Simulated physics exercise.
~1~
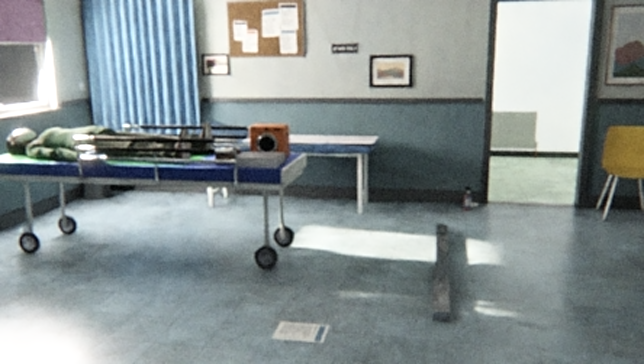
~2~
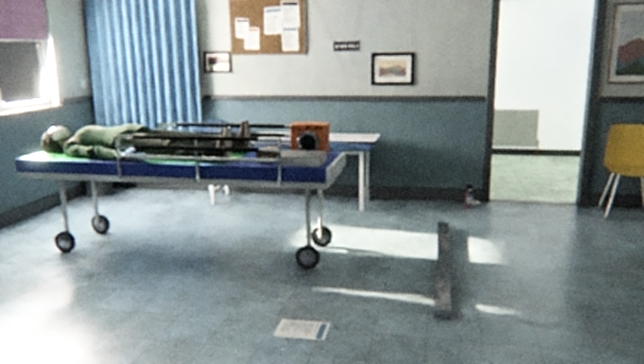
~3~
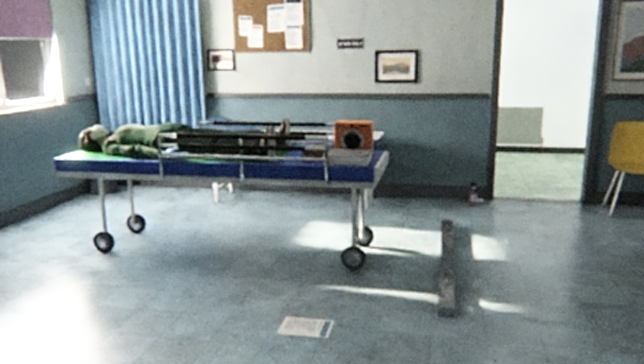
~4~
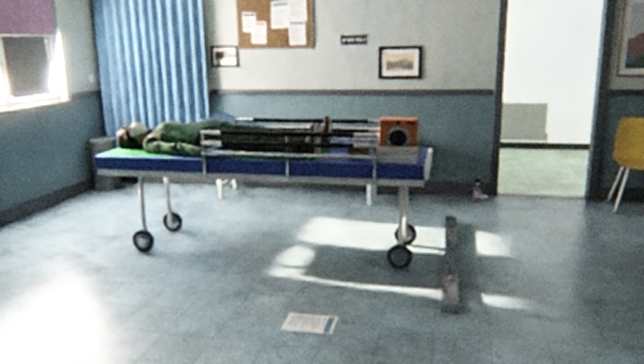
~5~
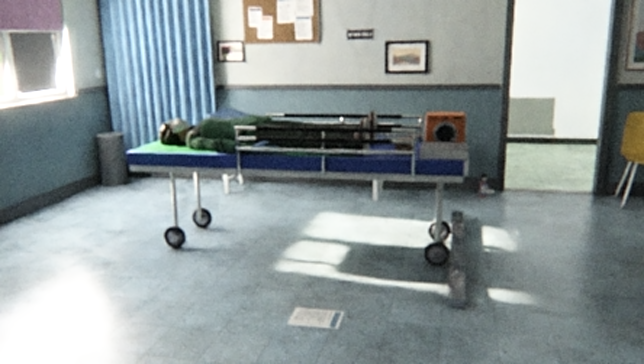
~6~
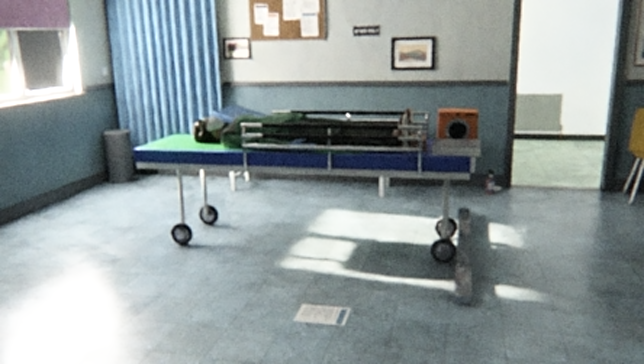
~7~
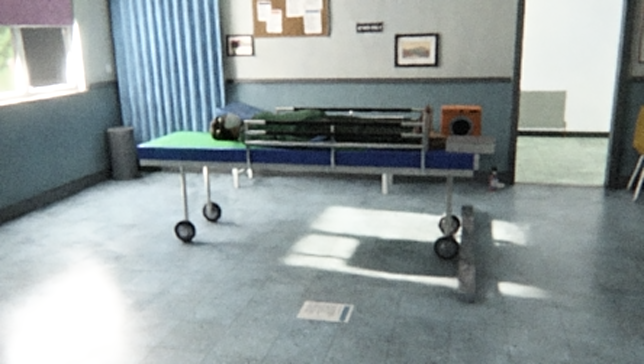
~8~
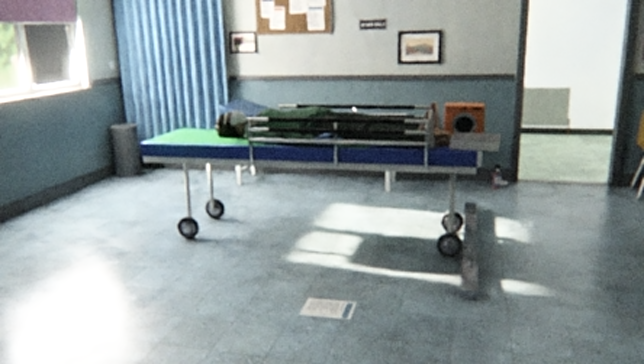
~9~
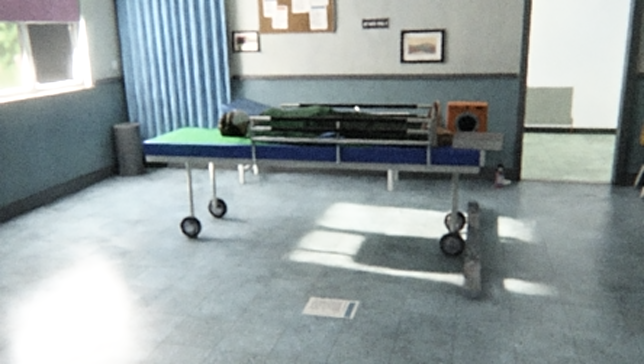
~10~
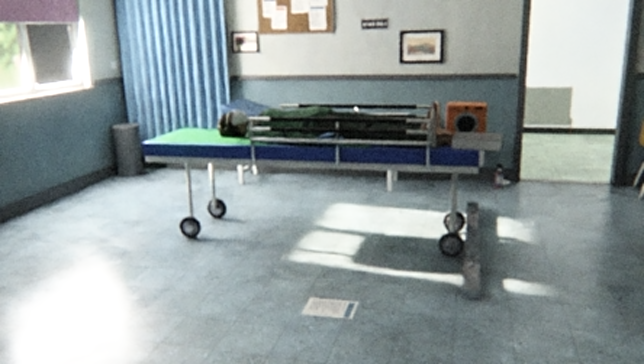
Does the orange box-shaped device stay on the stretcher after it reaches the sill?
Yes, the orange device stays aboard, upright near the right end of the stretcher.
